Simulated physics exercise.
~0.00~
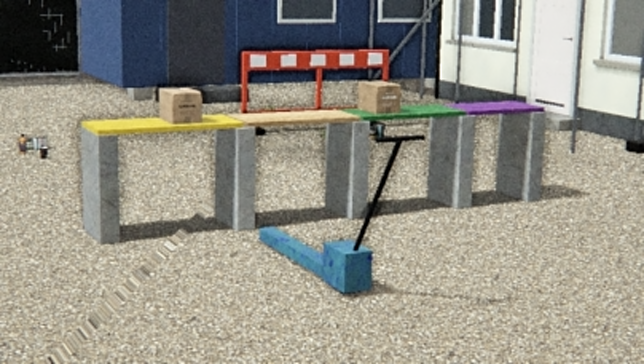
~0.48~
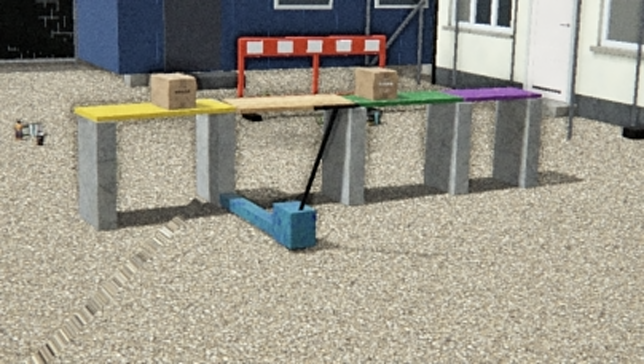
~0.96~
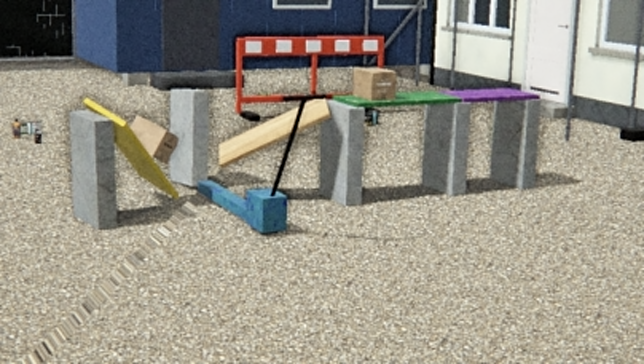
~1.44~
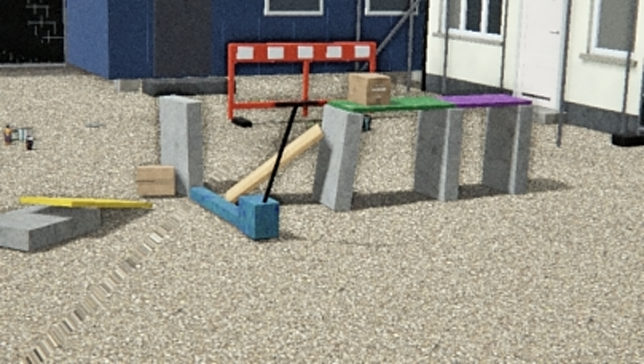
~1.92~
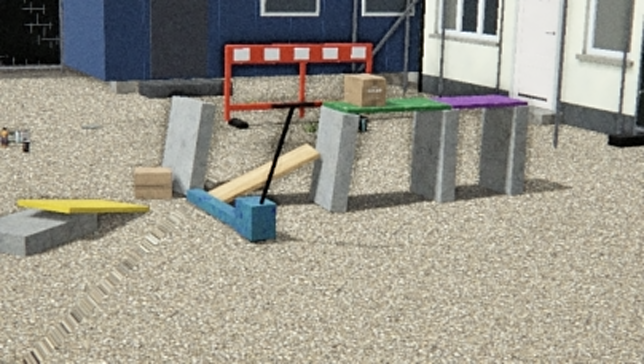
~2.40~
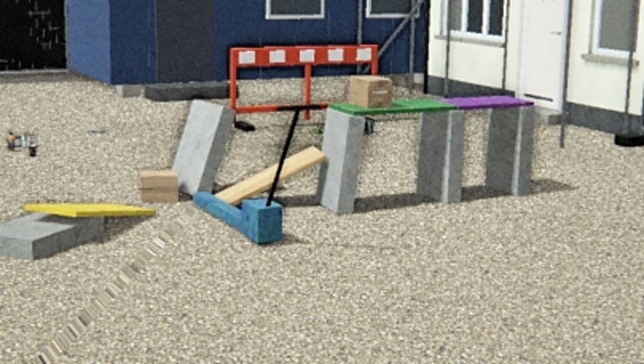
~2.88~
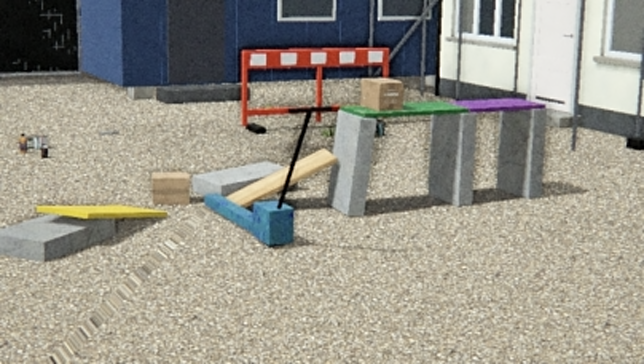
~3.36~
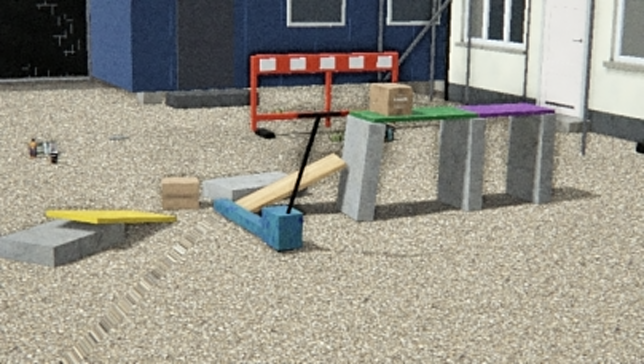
We see a blue jack slide in at a row of boards on grey blocks, and the yellow board and its neighbour drop as uprights topple, a box tumbling down. The green and purple boards stay up, a box still on the green one.
